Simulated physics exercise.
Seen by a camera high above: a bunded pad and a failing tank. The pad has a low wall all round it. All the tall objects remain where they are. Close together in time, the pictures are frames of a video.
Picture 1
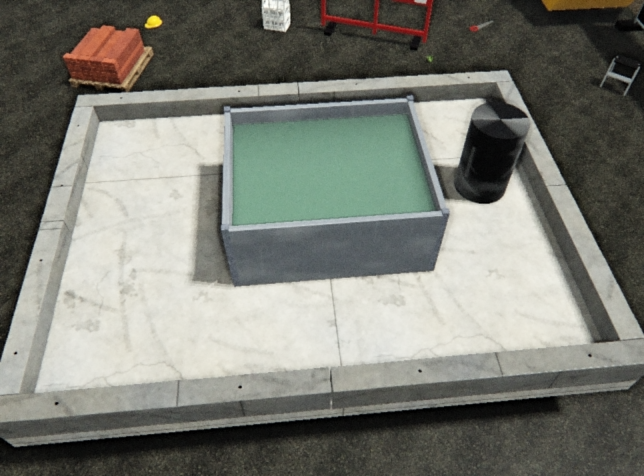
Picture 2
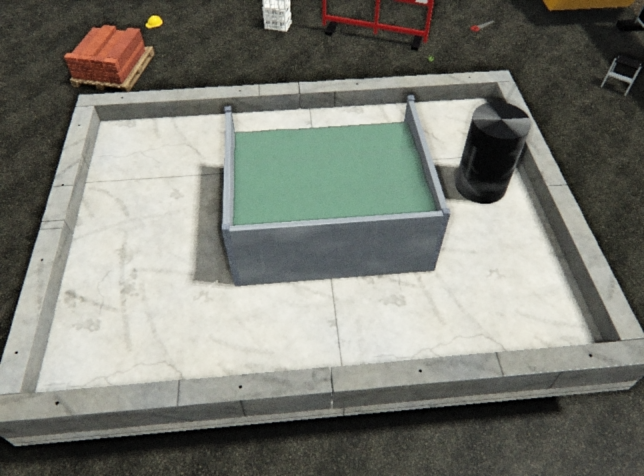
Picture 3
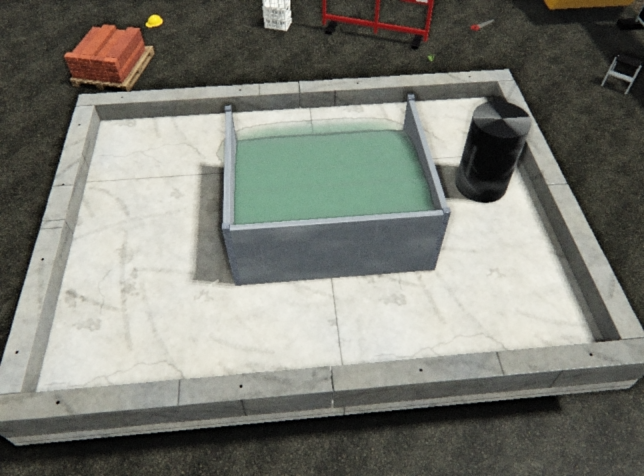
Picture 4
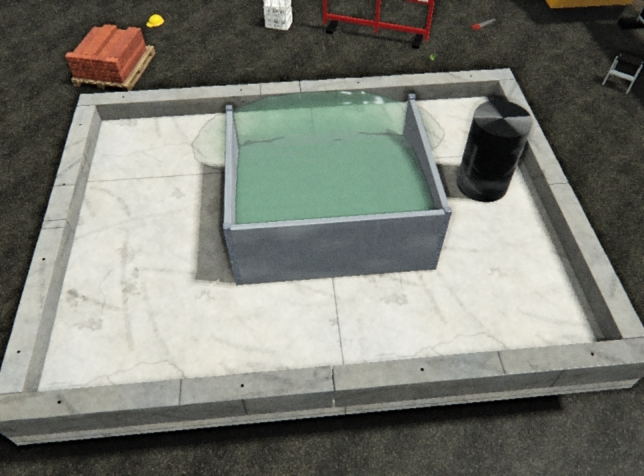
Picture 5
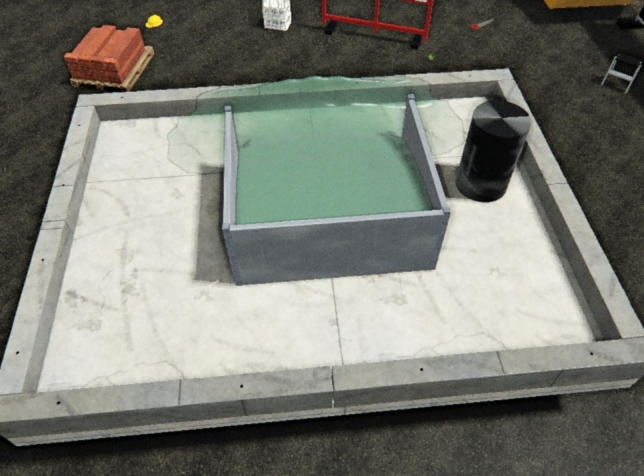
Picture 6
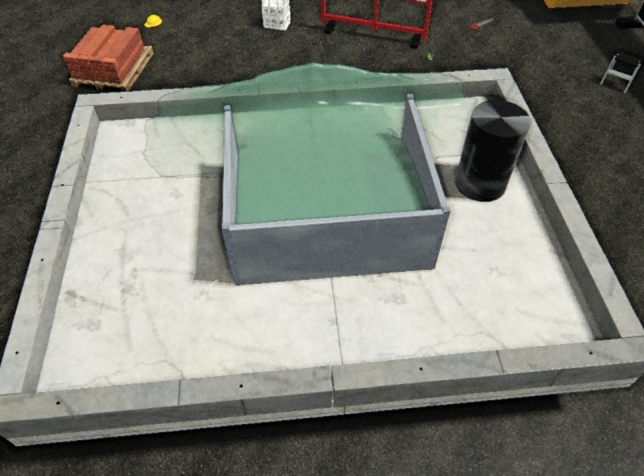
Green water poured out of a gray tank after its far wall vanished, spreading across the pale walled pad to both sides and swelling up against the low wall at the back.
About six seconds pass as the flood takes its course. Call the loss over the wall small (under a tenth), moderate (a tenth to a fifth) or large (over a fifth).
Large.
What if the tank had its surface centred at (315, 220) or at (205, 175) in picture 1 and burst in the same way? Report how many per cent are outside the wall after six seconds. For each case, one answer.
Taking them in turn, it comes to about 18 per cent and then about 26 per cent.
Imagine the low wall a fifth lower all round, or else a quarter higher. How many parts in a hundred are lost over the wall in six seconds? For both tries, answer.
The first case gives roughly 38 in a hundred and the second roughly 14 in a hundred.
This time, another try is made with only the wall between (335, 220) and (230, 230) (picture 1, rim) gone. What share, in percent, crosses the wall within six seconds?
My estimate is 14 percent.
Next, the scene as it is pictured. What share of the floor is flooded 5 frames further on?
It comes to roughly 30 in a hundred.
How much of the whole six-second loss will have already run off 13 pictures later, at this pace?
It works out at roughly 95 per cent.
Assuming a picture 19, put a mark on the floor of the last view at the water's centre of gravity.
At about (316, 166).
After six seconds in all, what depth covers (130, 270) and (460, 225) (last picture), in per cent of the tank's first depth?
In order: Roughly 8 % and 4 %.
A moment on, water covers 25 % of the floor; the low wall has let 7 % over.
Next, water covers 30 % of the floor; the low wall has let 14 % over.
Then, water covers 60 % of the floor; the low wall has let 25 % over.
Later, water covers 80 % of the floor; the low wall has let 26 % over.
In the end, water covers 85 % of the floor; the low wall has let 26 % over.
